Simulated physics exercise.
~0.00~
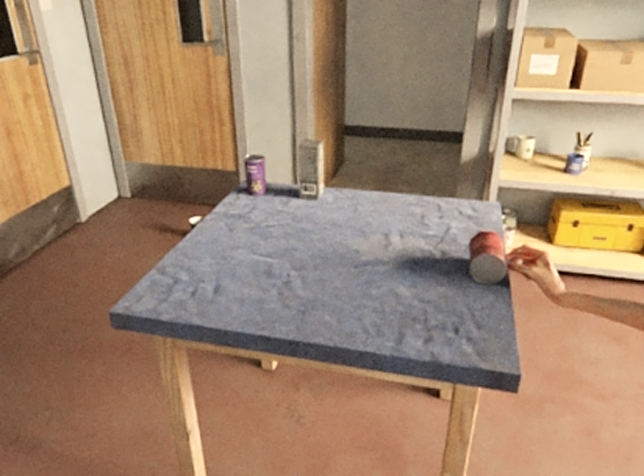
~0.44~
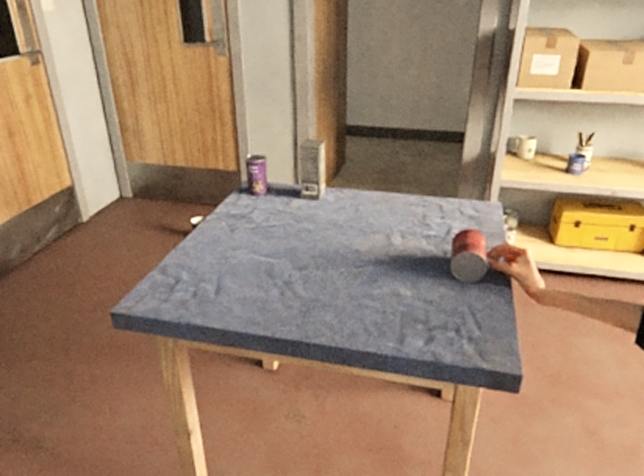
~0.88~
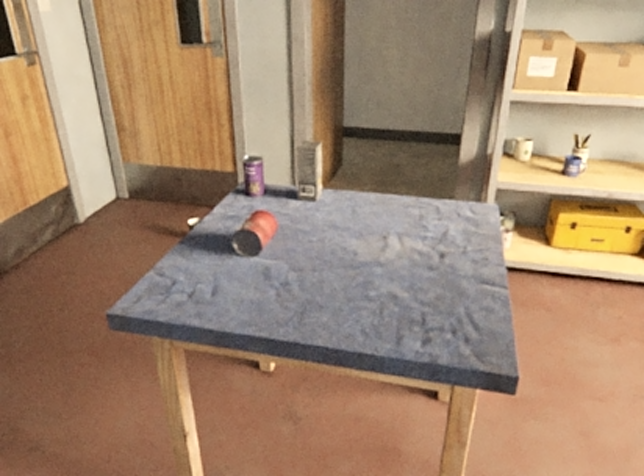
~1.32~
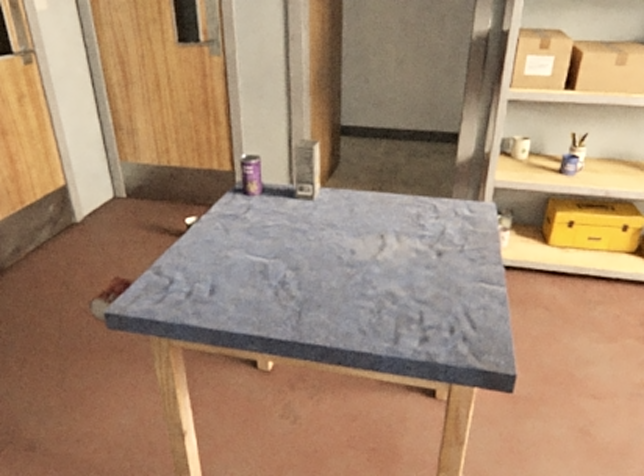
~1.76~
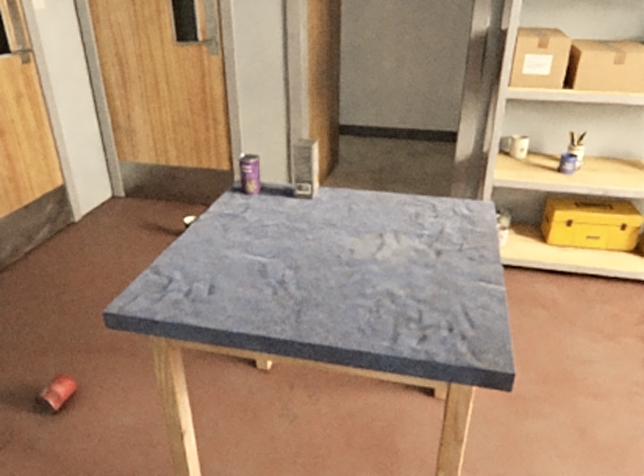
The clip shows a hand pushing a red tin lying on its side leftward over a blue-grey table, while a purple tin and a grey carton stay in place. The released tin travels across the tabletop, drops over the left edge and ends up on the floor.
